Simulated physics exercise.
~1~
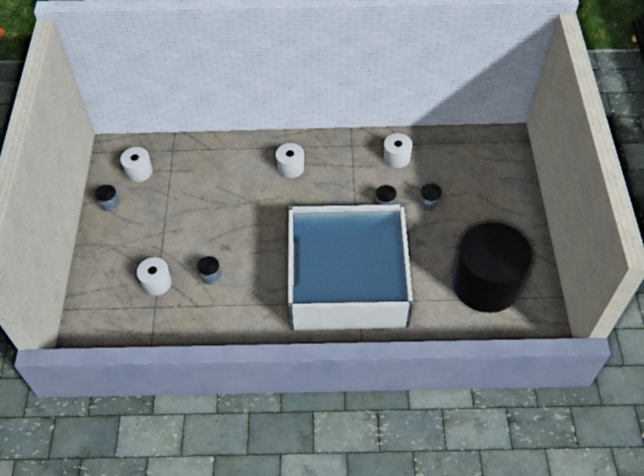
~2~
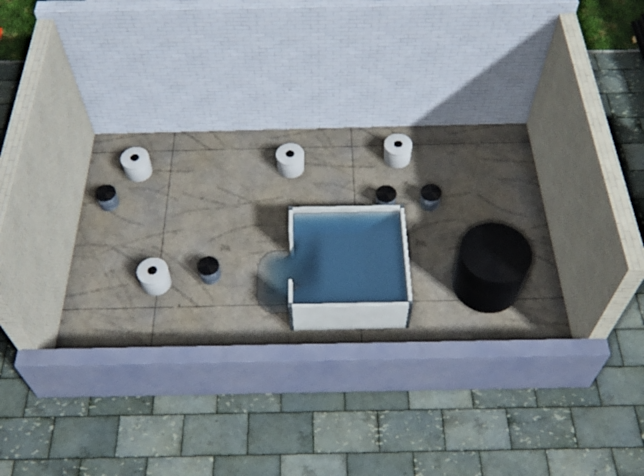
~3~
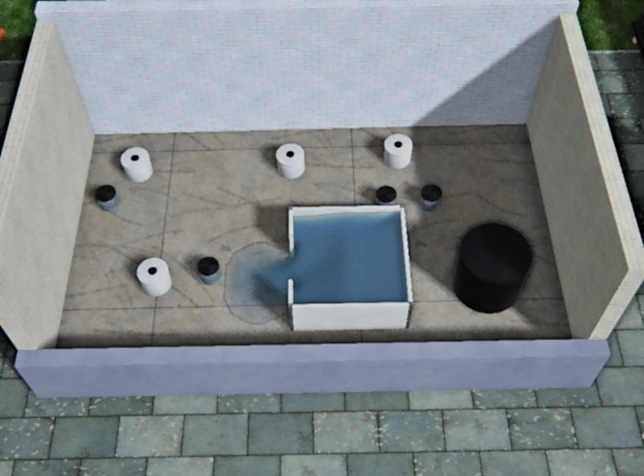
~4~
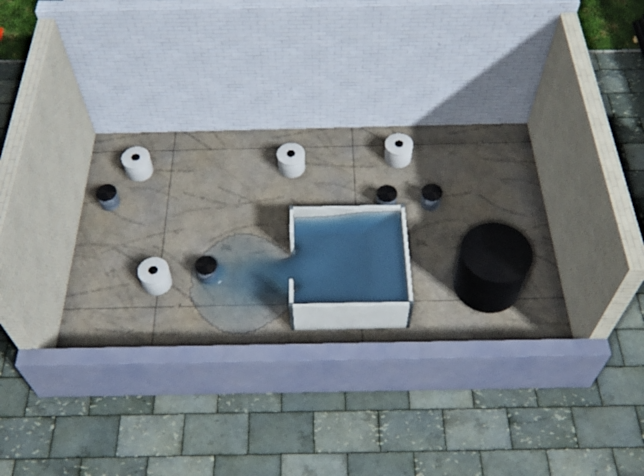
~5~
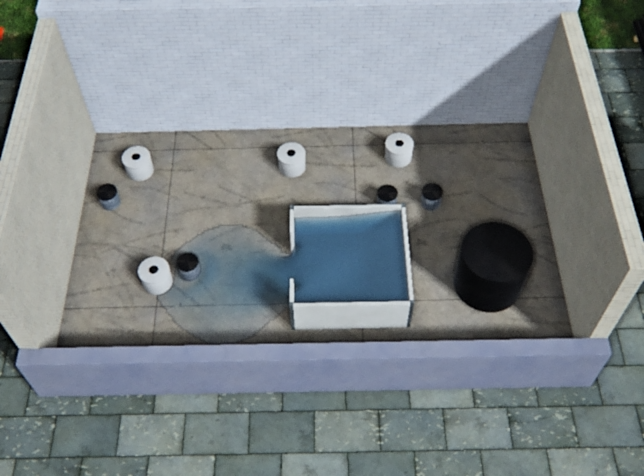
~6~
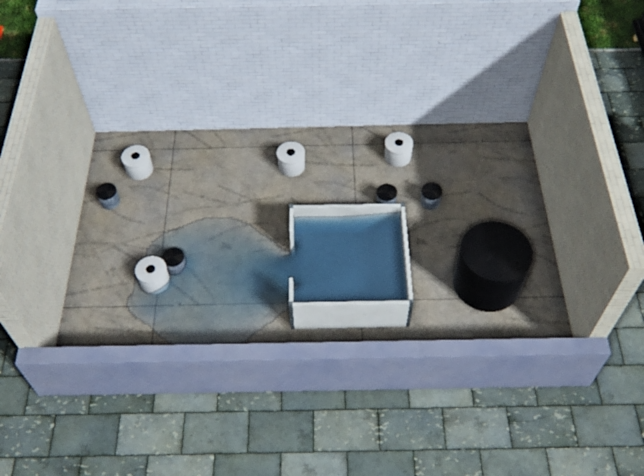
Water spreading leftward across a walled yard floor from a white tank, pushing a small dark-topped pail toward a white tub.
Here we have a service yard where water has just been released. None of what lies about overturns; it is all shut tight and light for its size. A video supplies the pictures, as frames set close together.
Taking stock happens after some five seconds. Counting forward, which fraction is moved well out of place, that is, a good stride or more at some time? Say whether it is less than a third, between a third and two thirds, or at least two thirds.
The result is a share of a third to two thirds.
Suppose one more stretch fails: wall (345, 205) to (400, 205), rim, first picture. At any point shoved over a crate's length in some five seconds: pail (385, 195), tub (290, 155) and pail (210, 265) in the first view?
Well, in order they come out as over the mark, below the mark and below the mark.
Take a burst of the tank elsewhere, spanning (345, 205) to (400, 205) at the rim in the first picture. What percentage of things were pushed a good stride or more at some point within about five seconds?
Roughly 40 %.
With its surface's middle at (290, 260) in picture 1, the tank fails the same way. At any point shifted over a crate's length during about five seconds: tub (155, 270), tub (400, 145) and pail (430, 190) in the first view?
First displaced far, then never went far, then never went far.
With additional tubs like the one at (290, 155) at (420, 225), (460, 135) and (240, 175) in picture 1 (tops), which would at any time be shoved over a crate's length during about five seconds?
Result by item: Stays where it is / stays where it is / stays where it is.
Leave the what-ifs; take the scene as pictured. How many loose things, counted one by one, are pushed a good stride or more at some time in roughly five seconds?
Count: 4.
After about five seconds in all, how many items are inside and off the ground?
That comes out at 1.
A moment on, 1 of 8 are well off their spots; 0 afloat.
Next, 3 of 8 are well off their spots; 2 afloat.
Later, 3 of 8 are well off their spots; 1 afloat.
In the end, 4 of 8 are well off their spots, and 4 have been at some point; 1 afloat.
